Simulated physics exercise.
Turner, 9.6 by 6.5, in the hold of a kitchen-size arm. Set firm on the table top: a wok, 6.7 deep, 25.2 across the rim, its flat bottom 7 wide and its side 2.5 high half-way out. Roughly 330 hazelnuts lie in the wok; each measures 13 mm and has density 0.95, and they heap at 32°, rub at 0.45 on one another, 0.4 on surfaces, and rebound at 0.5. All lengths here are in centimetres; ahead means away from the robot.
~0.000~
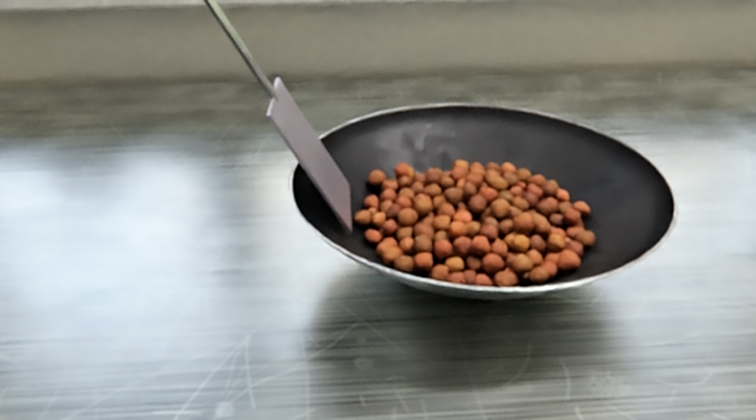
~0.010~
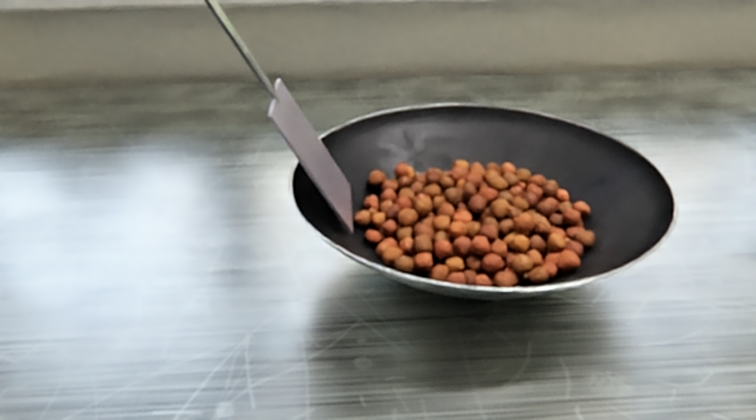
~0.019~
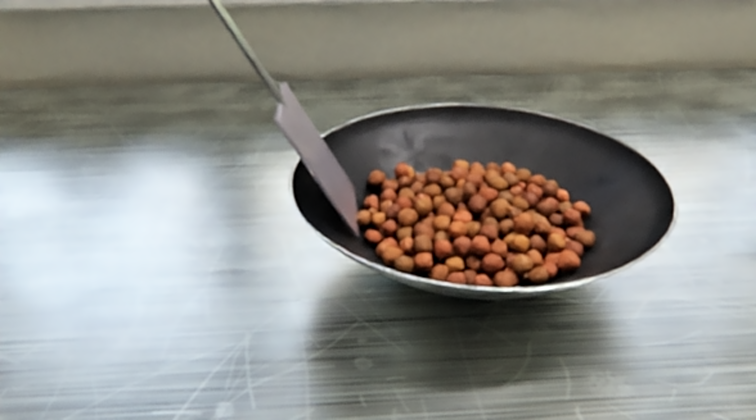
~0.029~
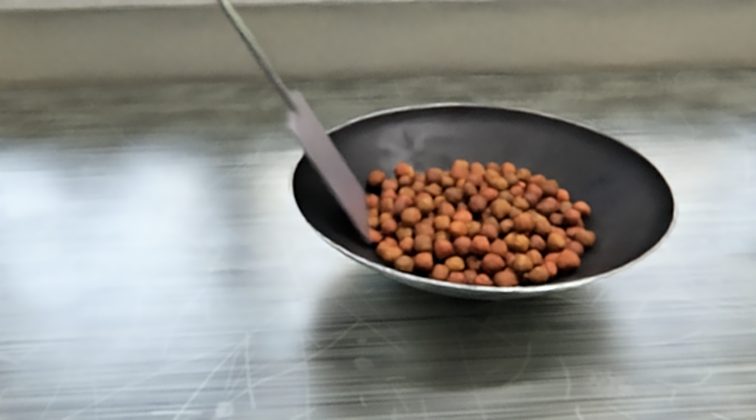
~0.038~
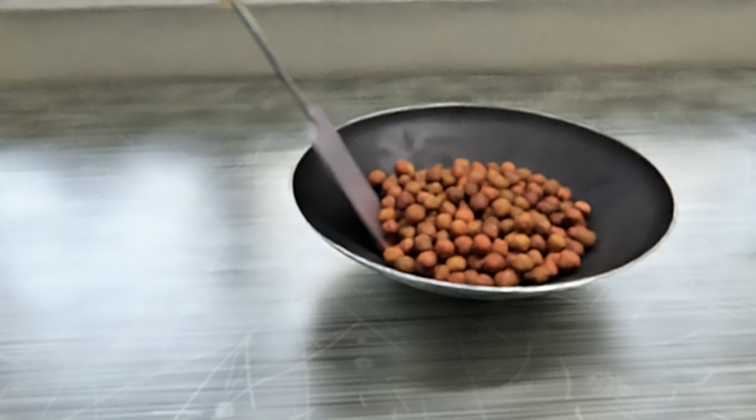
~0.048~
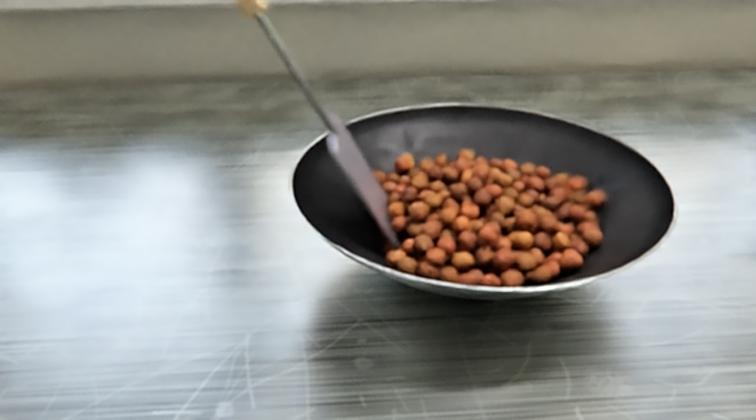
On a scratched metal tabletop, a flat turner moving right and pushing into a heap of round brown nuts in a dark wok.
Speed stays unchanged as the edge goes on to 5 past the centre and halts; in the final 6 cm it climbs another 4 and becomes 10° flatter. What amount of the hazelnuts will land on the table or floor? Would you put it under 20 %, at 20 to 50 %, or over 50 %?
I would say 20 to 50 %.
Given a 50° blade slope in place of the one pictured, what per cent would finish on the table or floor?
35 %.
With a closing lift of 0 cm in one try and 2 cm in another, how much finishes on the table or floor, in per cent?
Try one gives about 30 in a hundred, try two about 35 in a hundred.
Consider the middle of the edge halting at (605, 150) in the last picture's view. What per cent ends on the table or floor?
Around 60 percent ends on the table or floor.
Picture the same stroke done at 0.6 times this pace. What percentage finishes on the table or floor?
15 %.
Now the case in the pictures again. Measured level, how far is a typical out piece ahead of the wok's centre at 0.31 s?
Some 22 cm.
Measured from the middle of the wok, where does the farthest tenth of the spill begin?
That distance is around 70 cm.
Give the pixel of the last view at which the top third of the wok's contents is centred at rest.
Around (565, 209).
After 0.07 s, sloping 62°, highest piece 7 above the table; 329 in the wok.
After 0.10 s, sloping 59°, highest piece 9 above the table; 325 in the wok, 4 on the blade or in flight.
After 0.31 s, sloping 52°, highest piece 14 above the table; 212 in the wok, 35 on the table or floor, 82 on the blade or in flight.
After 1.36 s, sloping 52°, highest piece 6 above the table; 212 in the wok, 117 on the table or floor.
At rest, 212 in the wok, 117 on the table or floor. That is 36 % on the table or floor.
